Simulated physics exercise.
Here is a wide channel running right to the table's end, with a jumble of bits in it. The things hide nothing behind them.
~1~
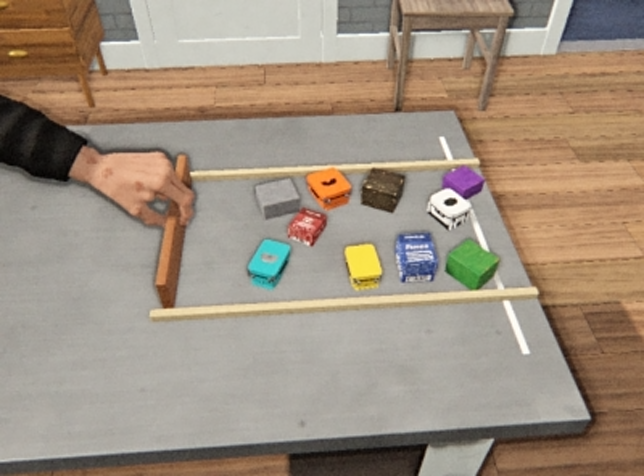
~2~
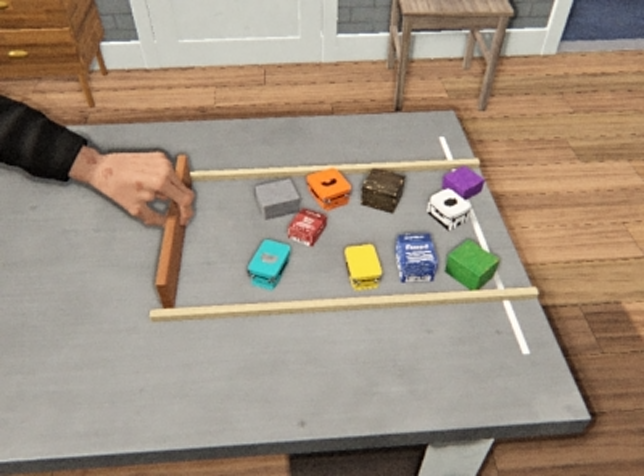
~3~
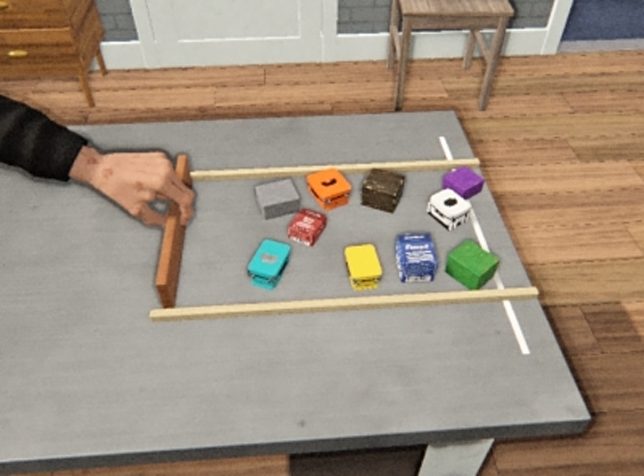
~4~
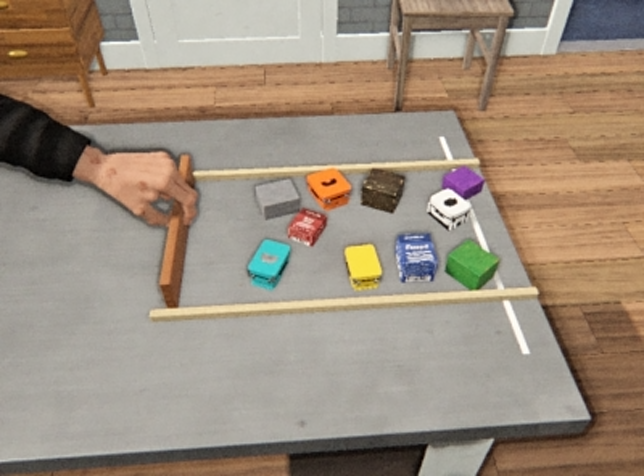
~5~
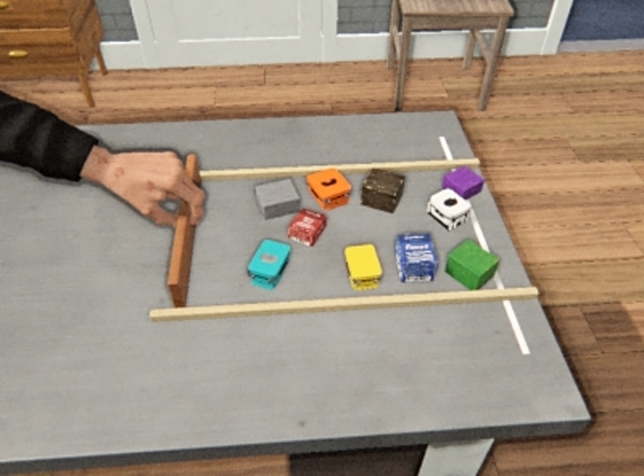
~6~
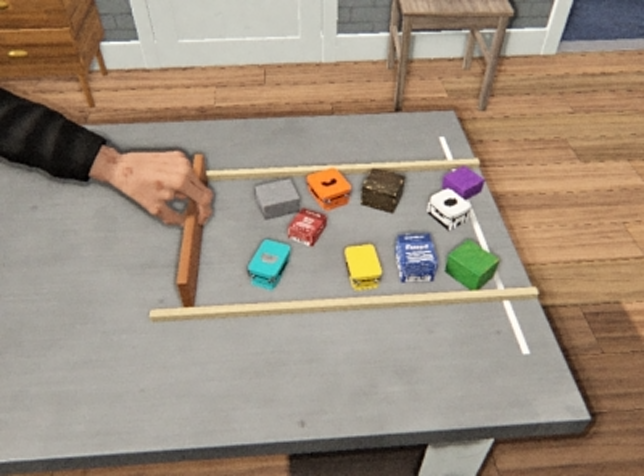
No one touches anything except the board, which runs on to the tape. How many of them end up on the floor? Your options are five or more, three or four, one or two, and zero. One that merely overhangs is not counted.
My pick is five or more.
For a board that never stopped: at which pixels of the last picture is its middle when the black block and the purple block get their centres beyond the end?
Estimated middle: (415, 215), and (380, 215) for the other.
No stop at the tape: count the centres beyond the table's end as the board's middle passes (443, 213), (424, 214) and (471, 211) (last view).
4; 3; 7.
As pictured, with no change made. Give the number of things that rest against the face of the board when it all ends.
3 are in contact with it.
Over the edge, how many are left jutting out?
The count is 1.
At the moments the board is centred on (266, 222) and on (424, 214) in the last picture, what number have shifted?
Up to then 2, and up to the other point 10.
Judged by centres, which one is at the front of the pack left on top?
Foremost: The grey block.
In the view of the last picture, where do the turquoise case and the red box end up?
In the last picture they sit at about (503, 249) and about (489, 216).
Soon after, none off yet; purple block at rest near (463, 184); green block at rest near (472, 266); white case at rest near (449, 210).
By the end, the number that fall off is five or more; fallen, orange case, yellow case, black block, blue box, white case, green block and purple block.
